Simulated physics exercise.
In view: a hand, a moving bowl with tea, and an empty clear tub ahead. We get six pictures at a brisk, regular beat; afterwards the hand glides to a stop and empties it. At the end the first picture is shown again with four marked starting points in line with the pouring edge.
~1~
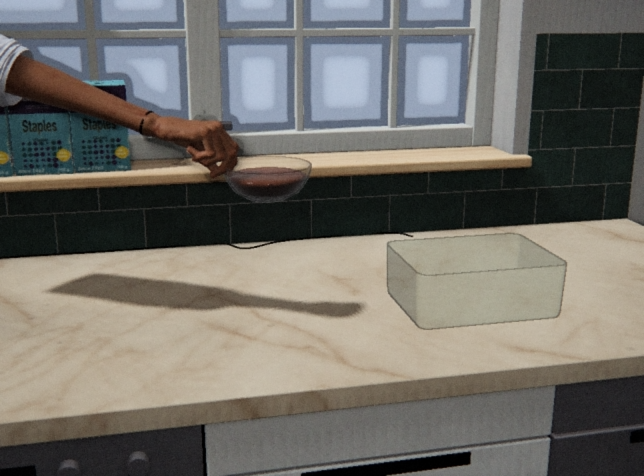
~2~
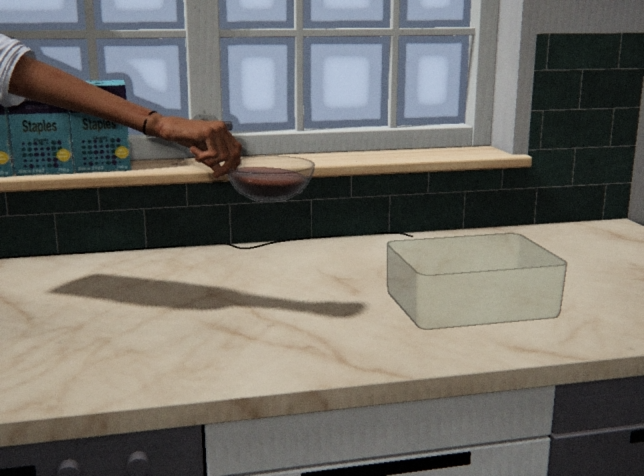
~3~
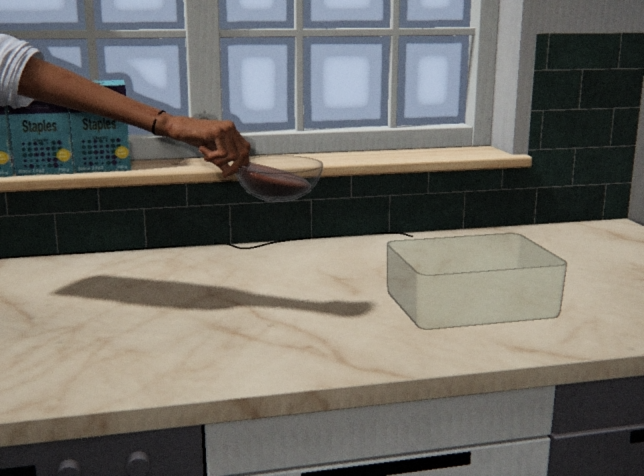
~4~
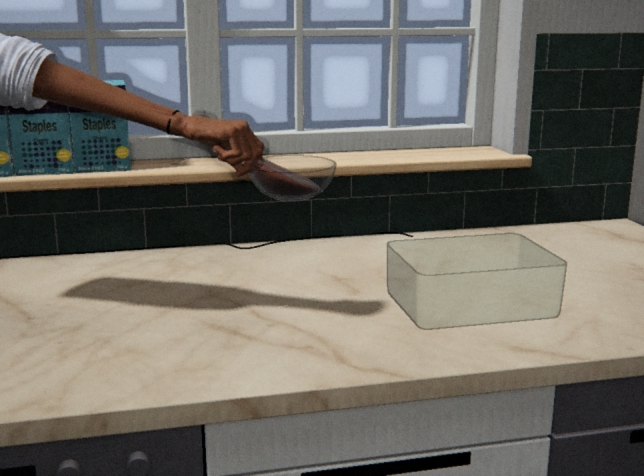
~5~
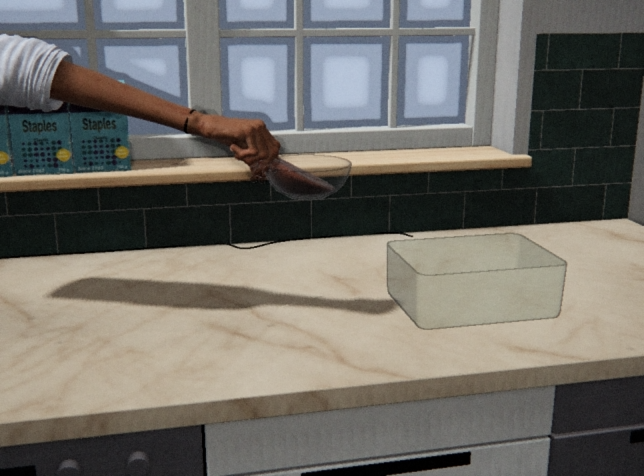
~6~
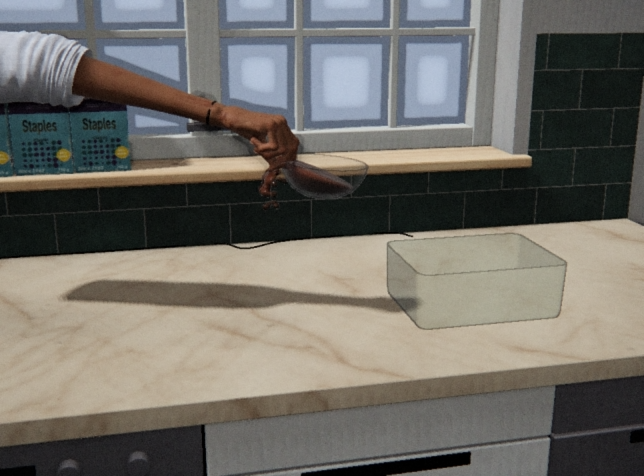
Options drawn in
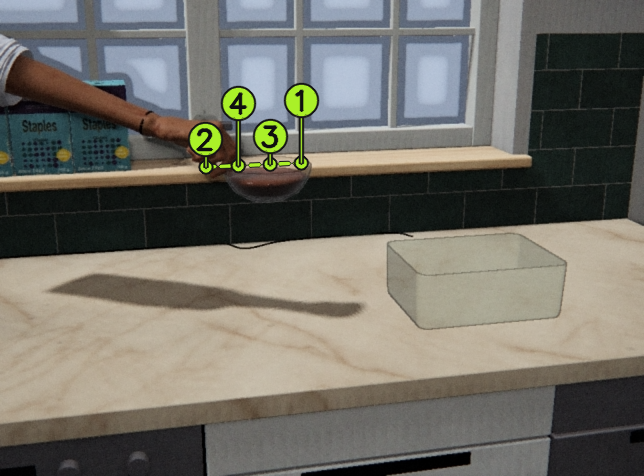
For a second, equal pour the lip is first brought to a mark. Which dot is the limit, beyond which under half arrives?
3.
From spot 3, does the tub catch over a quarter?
Yes, clearly.
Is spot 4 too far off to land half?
Yes, it does.
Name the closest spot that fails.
4.
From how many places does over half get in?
Two of the four.
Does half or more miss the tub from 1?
No.
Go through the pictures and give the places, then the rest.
The first frame shows upright, lip at (309, 162); tub from (416, 329) to (559, 316); nothing has left yet.
The second frame shows upright, lip at (312, 162); nothing has left yet.
The third frame shows upright, lip at (320, 162); nothing has left yet.
The fourth frame shows upright, lip at (333, 161); tea is over the rim, down to (245, 168).
The fifth frame shows upright, lip at (349, 161); tea is over the rim, down to (262, 180).
The sixth frame shows tipped about 5°, lip at (365, 163); tea is over the rim, down to (265, 208).
In lime, 1 at (301, 162); 2 at (205, 167); 3 at (270, 164); 4 at (238, 165).
If 1 is chosen, about 77 % lands in the tub, 16 % falls short and 8 % goes beside or beyond.
If 2 is chosen, about 3 % lands in the tub, 97 % falls short.
If 3 is chosen, about 63 % lands in the tub, 32 % falls short and 6 % goes beside or beyond.
If 4 is chosen, about 33 % lands in the tub, 64 % falls short and 3 % goes beside or beyond.
